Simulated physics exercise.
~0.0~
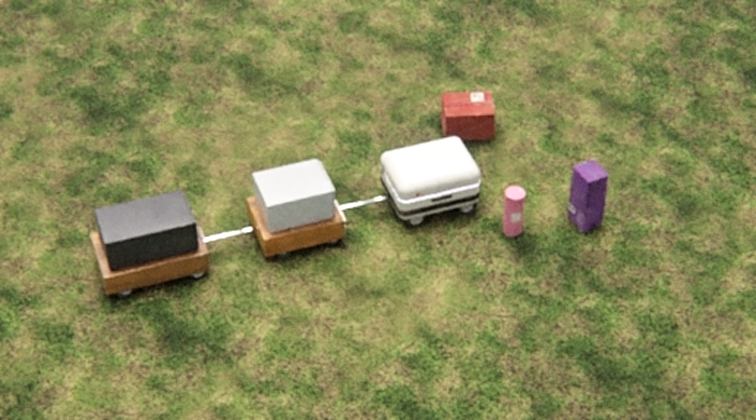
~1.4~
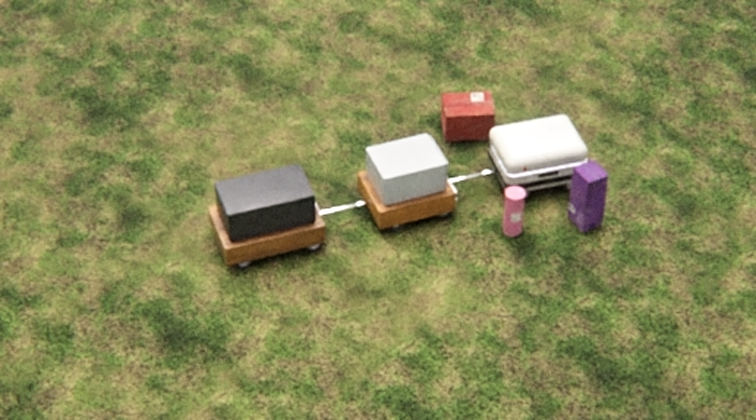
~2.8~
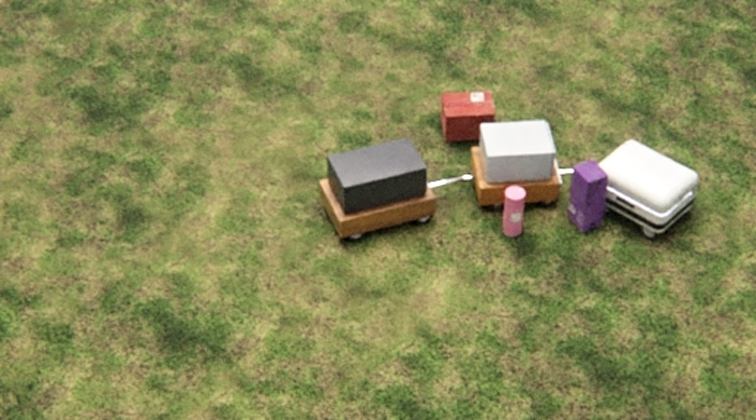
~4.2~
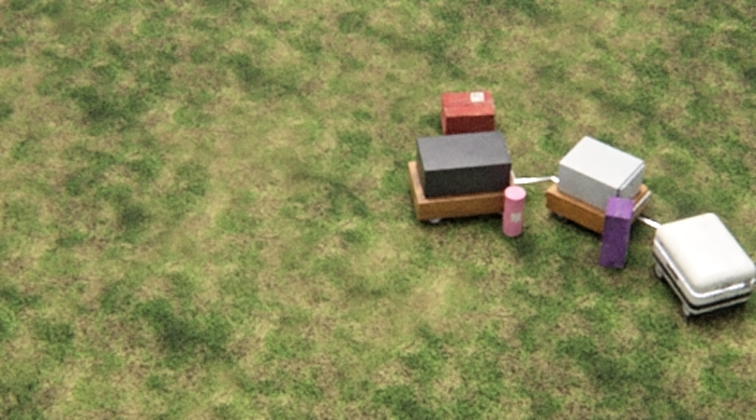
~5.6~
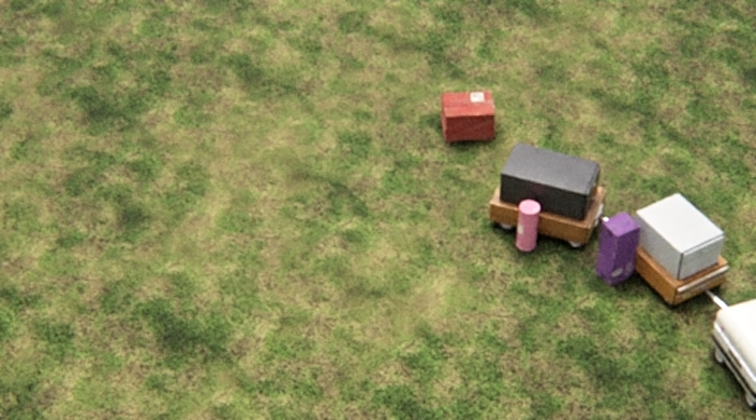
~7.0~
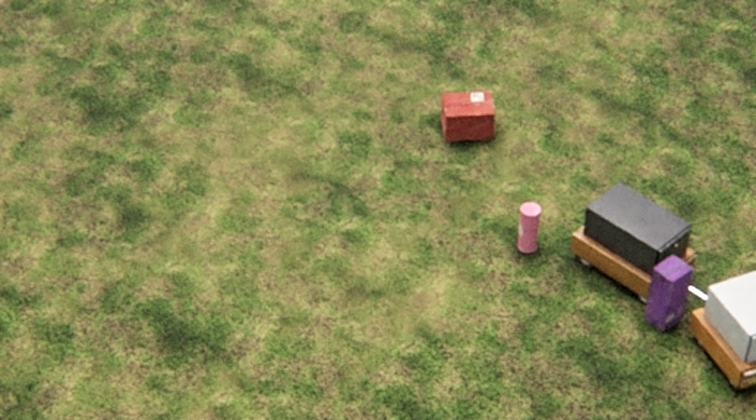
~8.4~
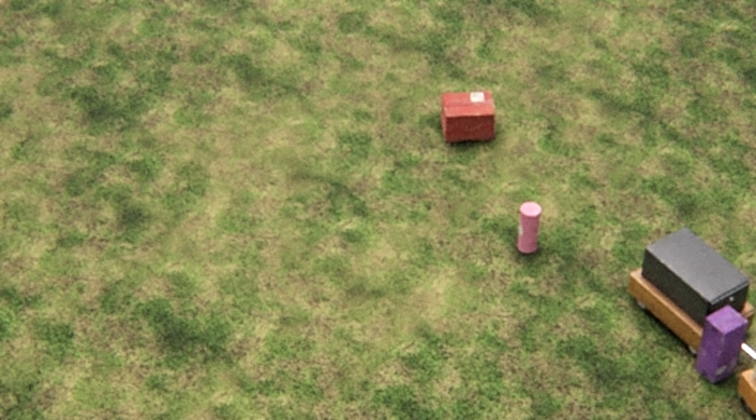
A white tug pulls two carts right and downward, nudging a pink canister and shoving a purple box along.
